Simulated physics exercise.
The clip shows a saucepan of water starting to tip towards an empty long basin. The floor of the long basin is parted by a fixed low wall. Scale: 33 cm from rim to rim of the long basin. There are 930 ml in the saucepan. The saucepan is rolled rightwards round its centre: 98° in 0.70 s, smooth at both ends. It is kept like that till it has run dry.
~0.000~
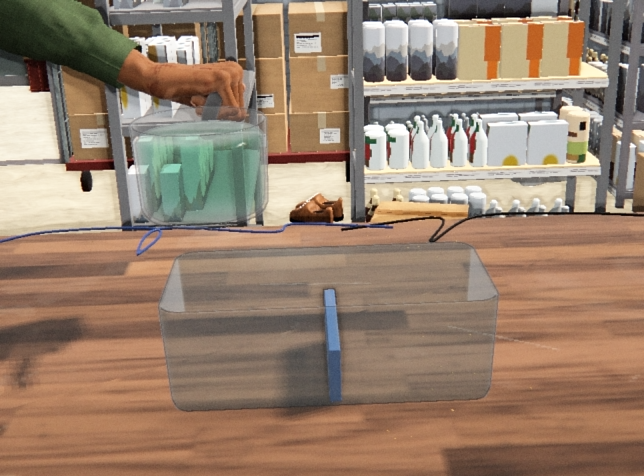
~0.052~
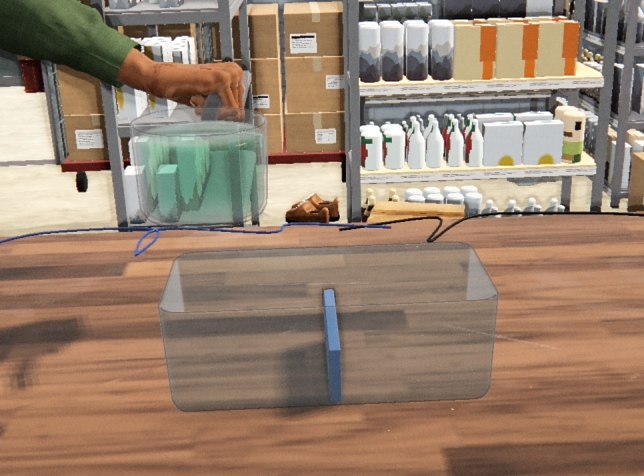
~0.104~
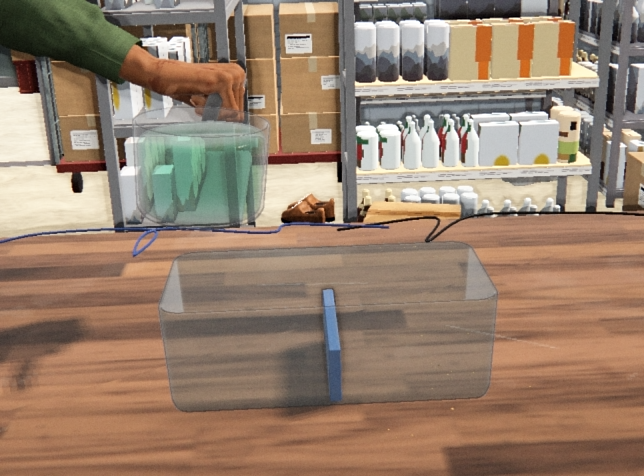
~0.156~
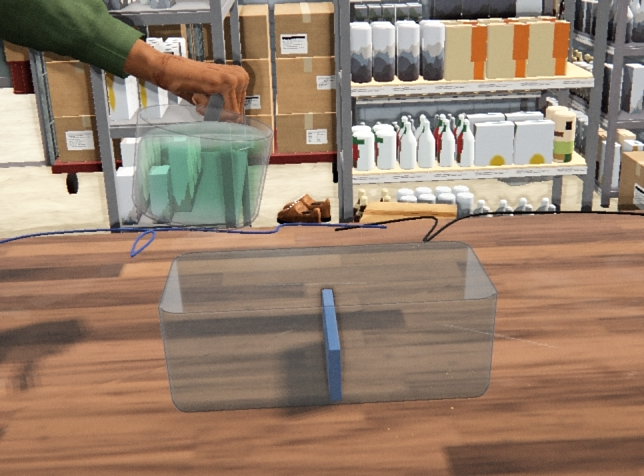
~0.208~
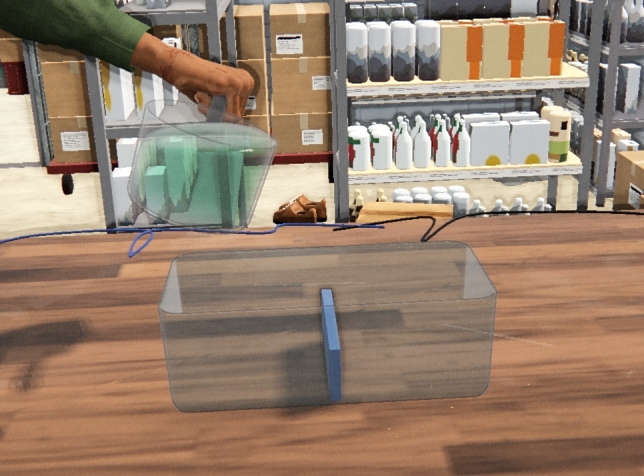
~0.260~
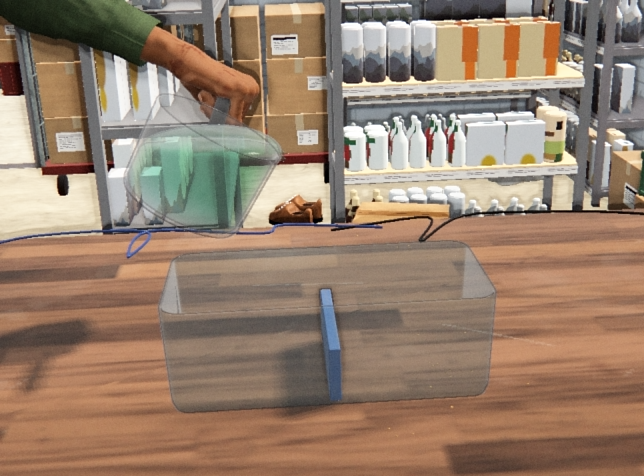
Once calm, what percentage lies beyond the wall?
About 59 per cent.
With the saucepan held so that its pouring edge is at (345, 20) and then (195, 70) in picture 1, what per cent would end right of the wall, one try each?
In turn about 80 and 0 per cent.
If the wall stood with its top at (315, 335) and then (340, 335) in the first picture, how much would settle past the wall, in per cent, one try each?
In turn about 85 and 55 per cent.
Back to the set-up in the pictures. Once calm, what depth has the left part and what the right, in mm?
Some 16 mm on the left and 24 mm on the right.
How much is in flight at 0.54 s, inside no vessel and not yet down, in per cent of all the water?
Near 30 in a hundred.
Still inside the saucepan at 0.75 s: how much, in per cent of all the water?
Near 14 in a hundred.
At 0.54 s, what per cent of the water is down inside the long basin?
Some 22 per cent.
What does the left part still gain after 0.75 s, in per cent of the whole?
Near 20 in a hundred.
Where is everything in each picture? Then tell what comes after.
The first picture shows tilt 0°; pouring edge (265, 120); surface from (137, 135) to (264, 131); the long basin's rim runs from (168, 282) to (484, 270); the wall's top is at (332, 319).
The second picture shows tilt 1°; pouring edge (266, 122); surface from (137, 136) to (264, 133).
The third picture shows tilt 5°; pouring edge (269, 127); surface from (138, 136) to (266, 134).
The fourth picture shows tilt 12°; pouring edge (272, 134); surface from (140, 137) to (269, 136).
The fifth picture shows tilt 20°; pouring edge (276, 145); surface from (140, 142) to (275, 138).
The sixth picture shows tilt 30°; pouring edge (278, 158); surface from (137, 150) to (271, 148); 2 per cent is over the edge.
Then, 0.54 s in, the tilt is 86° and 49 per cent is still to pour, 2 is left of the wall and 19 right of it.
Then, 0.75 s in, the tilt is 98° and 14 per cent is still to pour, 20 is left of the wall and 57 right of it.
Then, 0.96 s in, the tilt is 98° and 4 per cent is still to pour, 34 is left of the wall and 59 right of it.
Then, 1.20 s in, the tilt is 98° and 1 per cent is still to pour, 39 is left of the wall and 59 right of it.
Finally, 40 per cent lies left of the wall, 59 right of it and 1 outside.
